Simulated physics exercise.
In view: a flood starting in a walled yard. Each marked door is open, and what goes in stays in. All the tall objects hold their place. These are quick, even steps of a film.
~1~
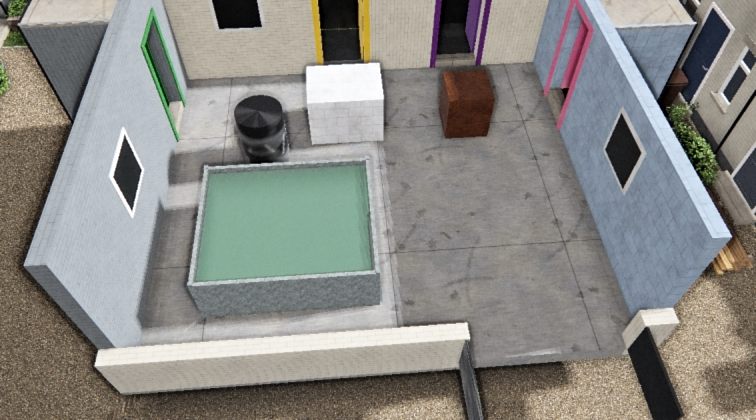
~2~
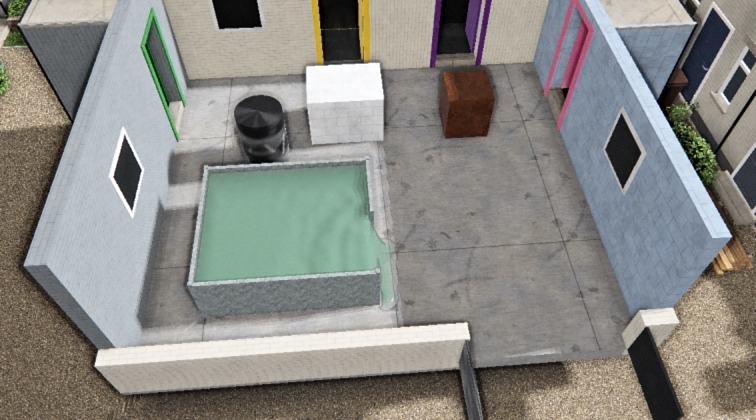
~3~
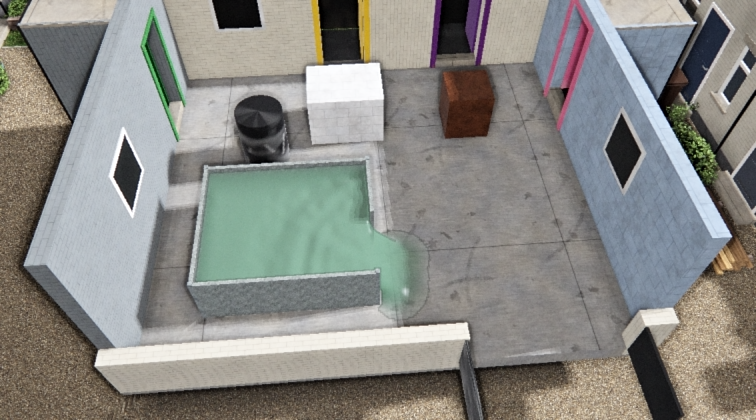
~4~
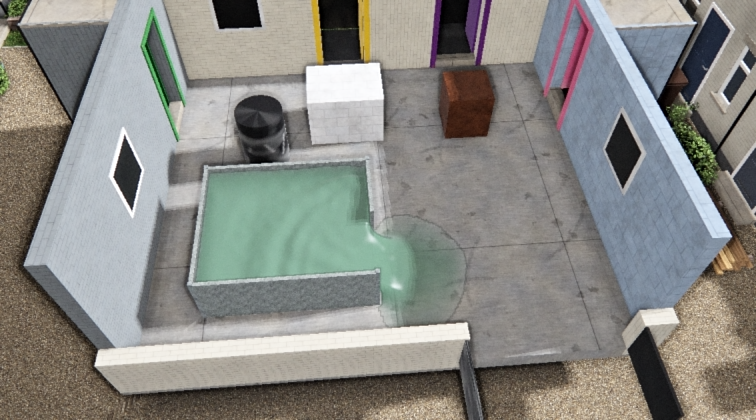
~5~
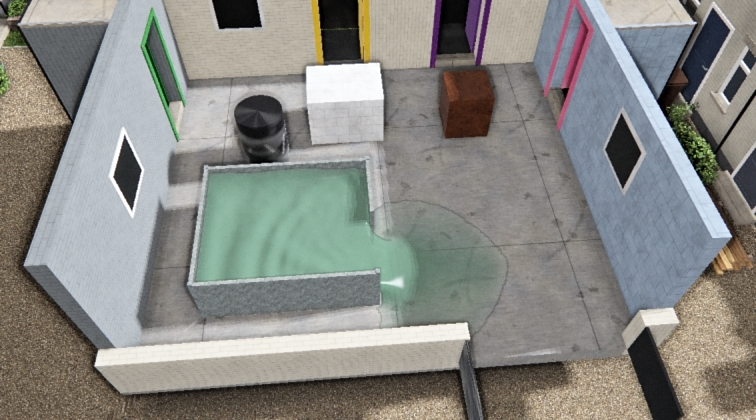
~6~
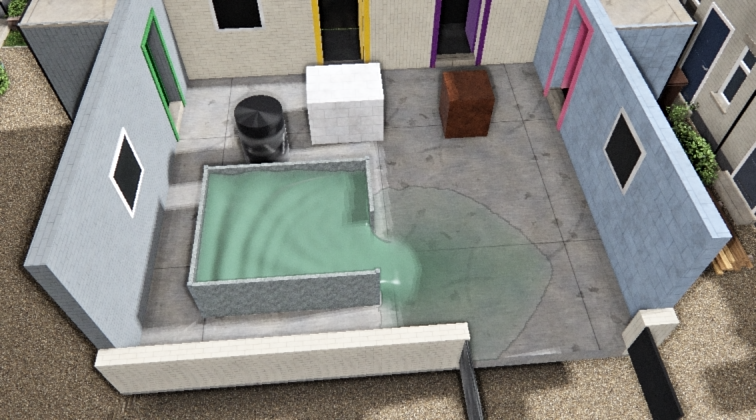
Green water broke out through a gap in the right side of a low square tank, then spread across the grey yard floor in a widening fan, while the barrel and boxes stayed put.
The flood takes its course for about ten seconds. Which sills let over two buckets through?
The green door stays under that; the pink door stays under that; the yellow door stays under that; the purple door stays under that.
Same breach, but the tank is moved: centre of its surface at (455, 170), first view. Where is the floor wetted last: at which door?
That is the one in green.
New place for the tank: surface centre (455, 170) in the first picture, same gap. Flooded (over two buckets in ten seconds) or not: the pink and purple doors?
My reading: The pink one keeps below it; the purple one goes over.
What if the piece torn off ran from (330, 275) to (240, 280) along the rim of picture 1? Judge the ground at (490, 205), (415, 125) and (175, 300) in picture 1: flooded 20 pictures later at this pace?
In turn: Wet, no water, flooded.
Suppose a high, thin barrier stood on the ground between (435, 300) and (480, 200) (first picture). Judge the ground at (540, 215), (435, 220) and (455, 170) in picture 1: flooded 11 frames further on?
In that order: Not flooded, wet, wet.
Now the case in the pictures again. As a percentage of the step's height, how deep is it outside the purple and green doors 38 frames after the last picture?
In turn 90 and 0 per cent.
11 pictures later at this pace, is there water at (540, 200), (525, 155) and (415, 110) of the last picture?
As listed: Covered, under water, clear.
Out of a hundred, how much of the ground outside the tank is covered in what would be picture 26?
About 45 per cent.
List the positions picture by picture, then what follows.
In the first frame, the tank at (287, 219) is whole and still.
In the second frame, the front is at (383, 308), out from the gap at (373, 261).
In the third frame, the front is at (424, 251), out from the gap at (373, 263).
In the fourth frame, the front is at (460, 255), out from the gap at (373, 264).
In the fifth frame, the front is at (500, 258), out from the gap at (373, 264).
In the sixth frame, water pours out at (373, 264) and has run to (547, 270).
A moment on, water covers 30 % of the floor; the green door not reached, the pink door not reached, the yellow door not reached, the purple door not reached.
Next, water covers 35 % of the floor; the green door not reached, the pink door wet at the sill, nothing in, the yellow door not reached, the purple door not reached.
Then, water covers 45 % of the floor; the green door not reached, the pink door wet at the sill, nothing in, the yellow door not reached, the purple door not reached.
Later, water covers 70 % of the floor; the green door not reached, the pink door wet at the sill, nothing in, the yellow door wet at the sill, nothing in, the purple door under two buckets in.
In the end, water covers 90 % of the floor; the green door wet at the sill, nothing in, the pink door wet at the sill, nothing in, the yellow door wet at the sill, nothing in, the purple door under two buckets in.
